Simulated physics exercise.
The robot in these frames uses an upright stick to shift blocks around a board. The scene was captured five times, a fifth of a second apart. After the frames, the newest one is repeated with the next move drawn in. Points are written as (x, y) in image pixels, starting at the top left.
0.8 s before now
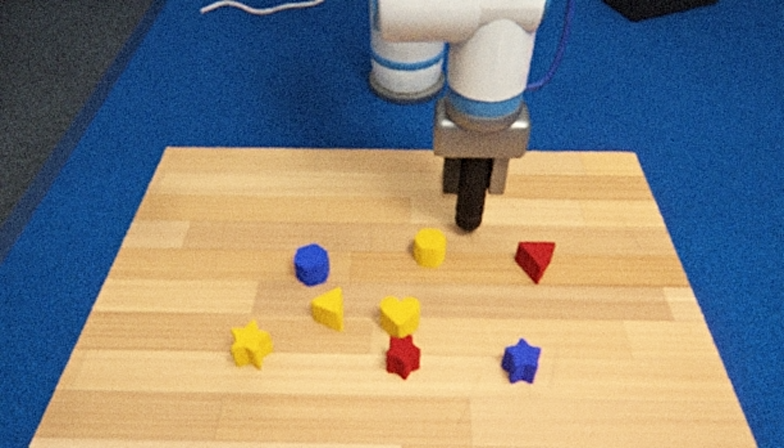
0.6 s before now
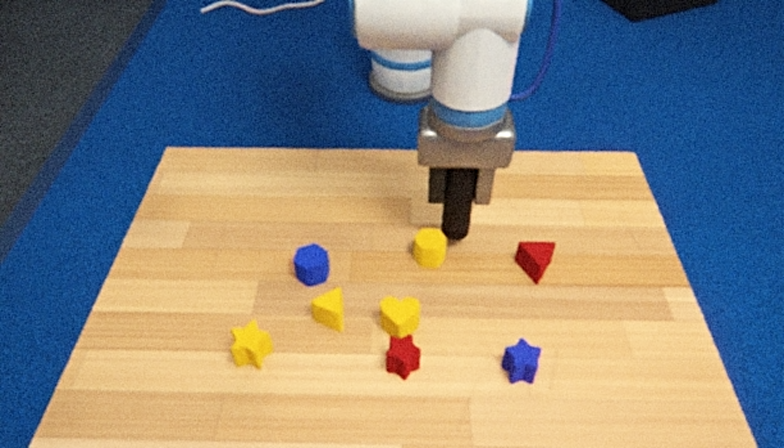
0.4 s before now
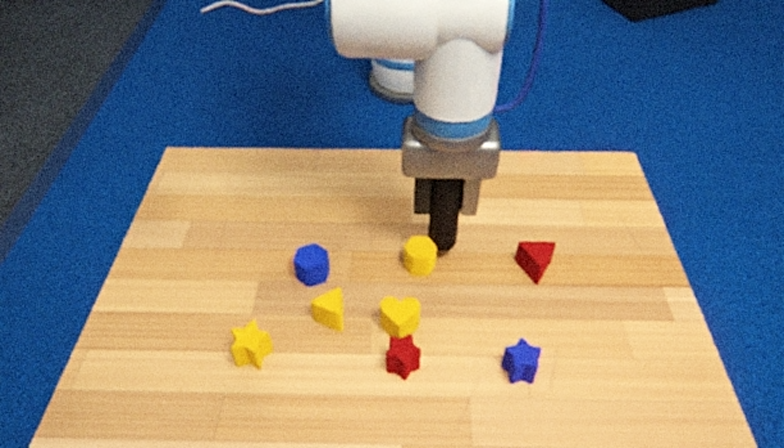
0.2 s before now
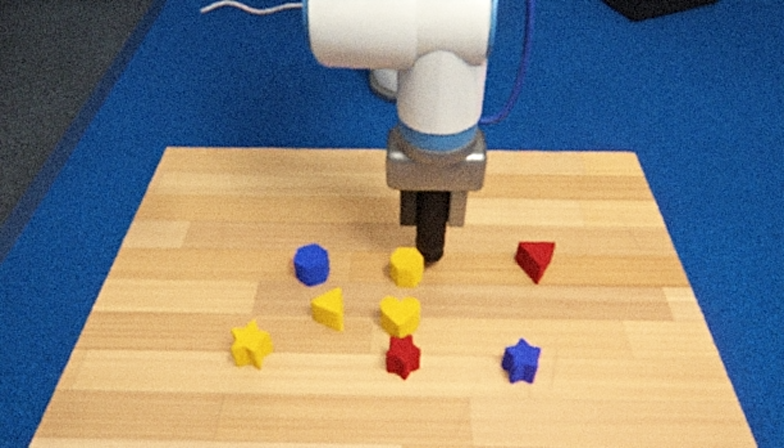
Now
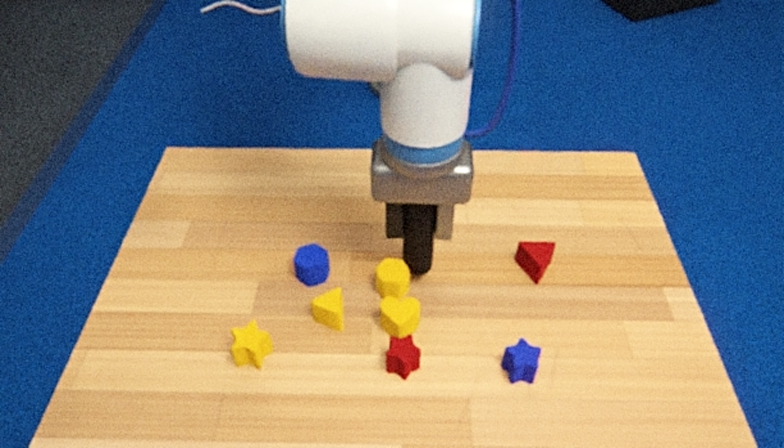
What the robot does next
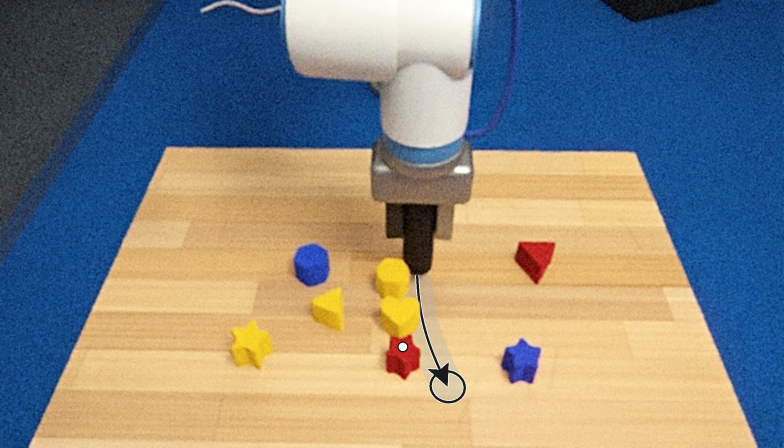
Robot arm with a black stick pushing a yellow hexagonal block left and nearer, toward the yellow heart on a wooden board.
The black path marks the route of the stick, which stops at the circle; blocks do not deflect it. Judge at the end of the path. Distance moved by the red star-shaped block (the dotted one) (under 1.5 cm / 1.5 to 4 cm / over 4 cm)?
Covers under 1.5 cm.
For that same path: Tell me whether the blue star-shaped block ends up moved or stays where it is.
That block remains where it is.
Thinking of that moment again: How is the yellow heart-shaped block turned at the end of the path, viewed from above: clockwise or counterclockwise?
Answer: Clockwise.
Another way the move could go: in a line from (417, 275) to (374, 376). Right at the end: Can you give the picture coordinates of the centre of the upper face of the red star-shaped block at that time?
My prediction: (408, 380).
Path on the board, from (417, 275) over (424, 327) to (448, 386); the dot is on the red star-shaped block.
On the path given first. One third of the way, stick (421, 301); yellow hexagon (388, 274), turned 20° clockwise; yellow heart-shaped block (398, 311).
Two thirds of the way, stick (431, 338); yellow hexagon (388, 274), turned 20° clockwise; yellow heart-shaped block (396, 322), turned 65° clockwise.
At the end, stick (449, 378); yellow hexagon (388, 274), turned 20° clockwise; yellow heart-shaped block (396, 322), turned 65° clockwise; red star-shaped block in place; blue star-shaped block in place.
